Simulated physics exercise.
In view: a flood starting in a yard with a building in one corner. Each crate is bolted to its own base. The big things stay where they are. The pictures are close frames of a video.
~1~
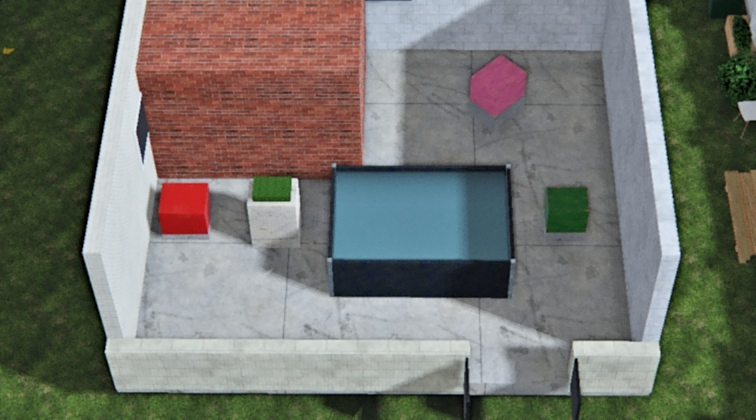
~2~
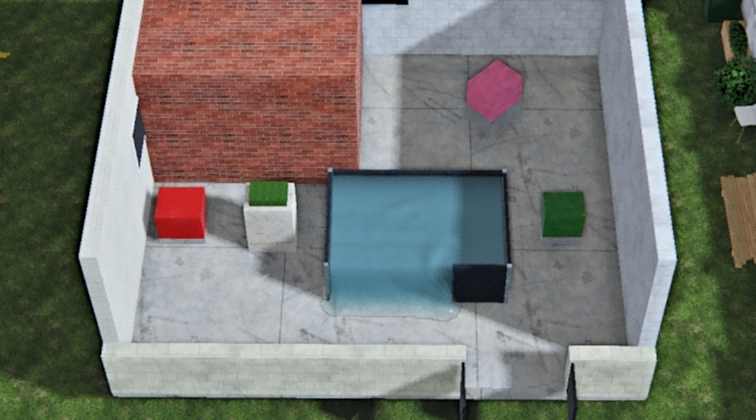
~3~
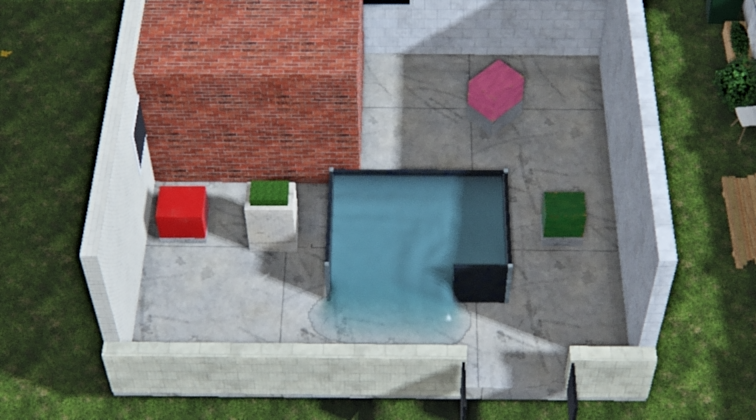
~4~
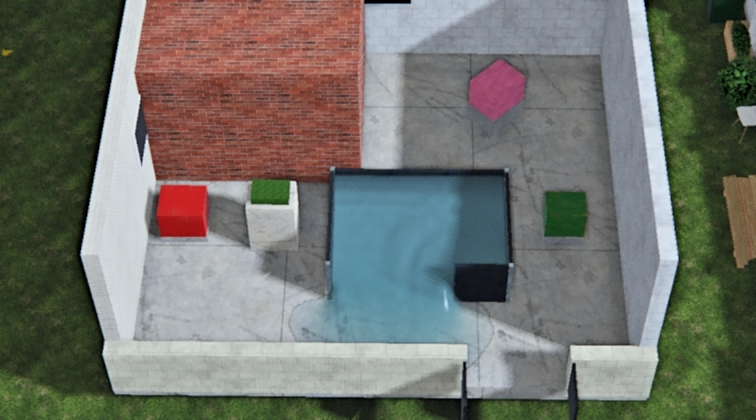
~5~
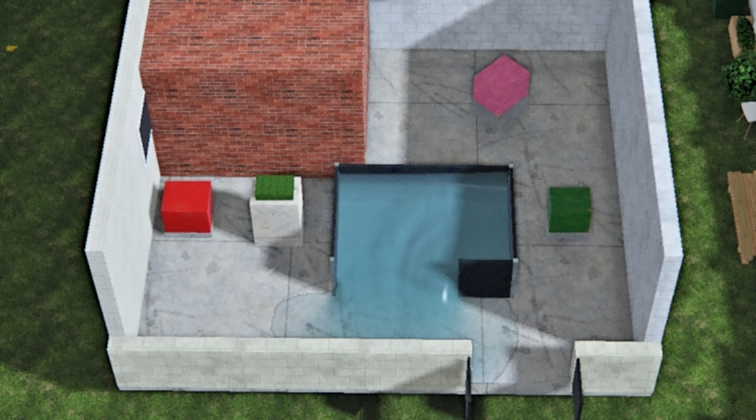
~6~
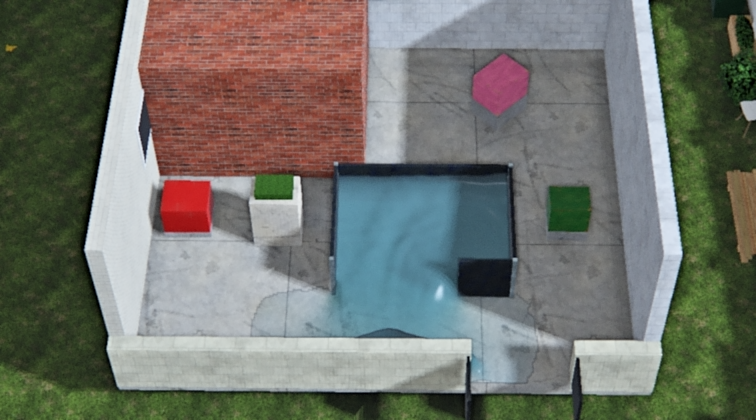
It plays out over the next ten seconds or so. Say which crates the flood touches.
The red crate gets wet; the pink crate stays dry; the green crate stays dry.
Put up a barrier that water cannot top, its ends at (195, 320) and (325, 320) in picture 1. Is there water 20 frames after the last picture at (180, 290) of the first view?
Answer: Awash.
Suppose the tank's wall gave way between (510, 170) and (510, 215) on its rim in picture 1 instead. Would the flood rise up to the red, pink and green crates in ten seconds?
My reading: Red escapes it, pink keeps dry, green is soaked.
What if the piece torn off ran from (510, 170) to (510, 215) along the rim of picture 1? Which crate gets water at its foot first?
That is the one in green.
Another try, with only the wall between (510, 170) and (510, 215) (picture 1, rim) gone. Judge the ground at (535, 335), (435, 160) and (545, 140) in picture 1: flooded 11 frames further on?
One after the other: Wet, no water, awash.
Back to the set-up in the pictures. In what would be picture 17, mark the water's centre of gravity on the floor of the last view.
Near (376, 296).
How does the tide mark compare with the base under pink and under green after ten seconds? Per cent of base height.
About 30 and 70 per cent.
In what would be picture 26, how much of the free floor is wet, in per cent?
Near 55 in a hundred.
A moment on, water covers 20 % of the floor; the red crate not reached, the pink crate not reached, the green crate not reached.
Next, water covers 40 % of the floor; the red crate water round its plinth, the pink crate not reached, the green crate not reached.
Then, water covers 55 % of the floor; the red crate water round its plinth, the pink crate not reached, the green crate water round its plinth.
Later, water covers 85 % of the floor; the red crate water round its plinth, the pink crate water round its plinth, the green crate water round its plinth.
In the end, water covers 100 % of the floor; the red crate was topped, the pink crate stayed above the water, the green crate stayed above the water.
